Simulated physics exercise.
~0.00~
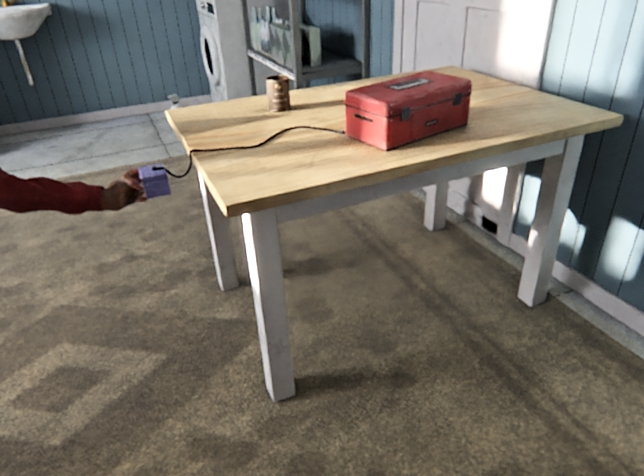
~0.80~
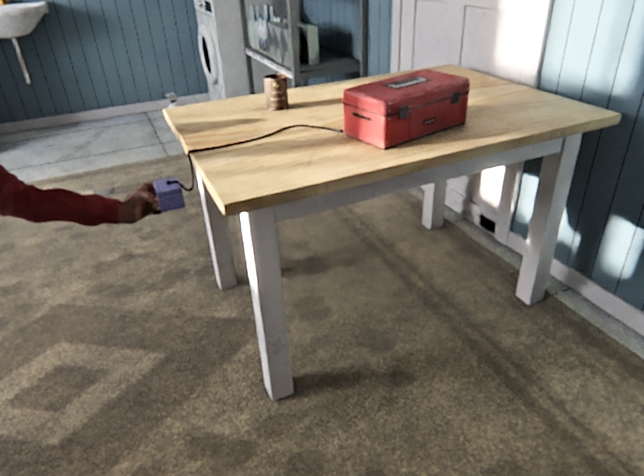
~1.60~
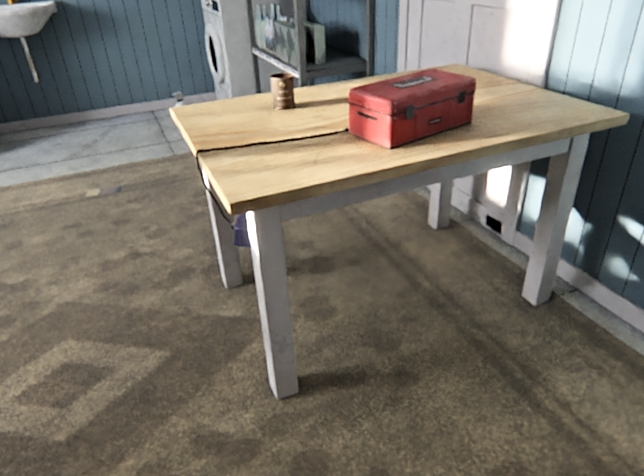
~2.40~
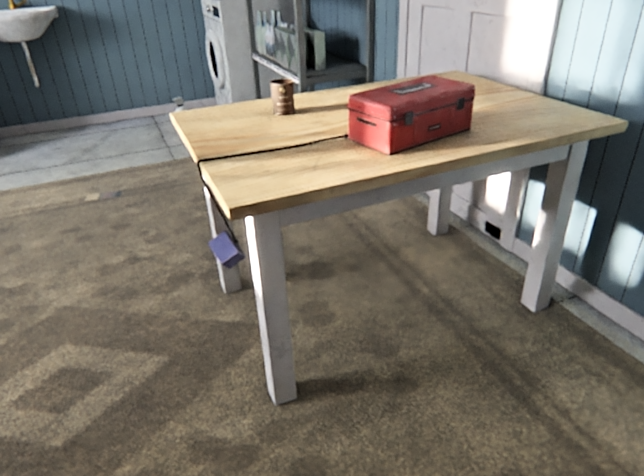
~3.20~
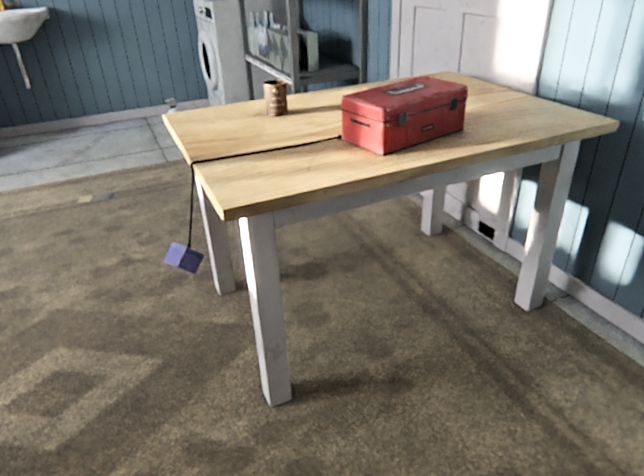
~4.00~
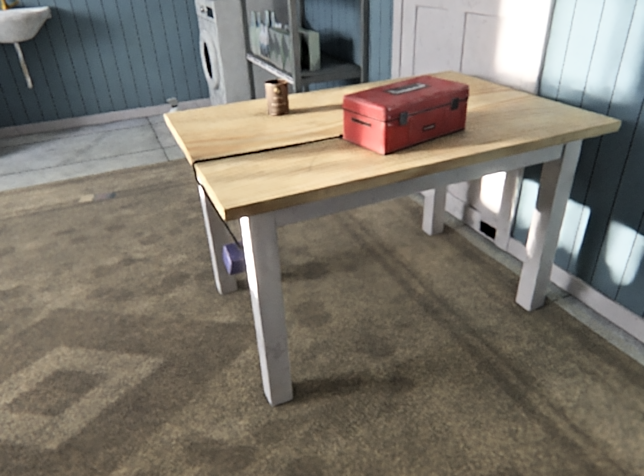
In a blue-panelled room, a hand releasing a blue block that swings on its string below a table holding a red toolbox.
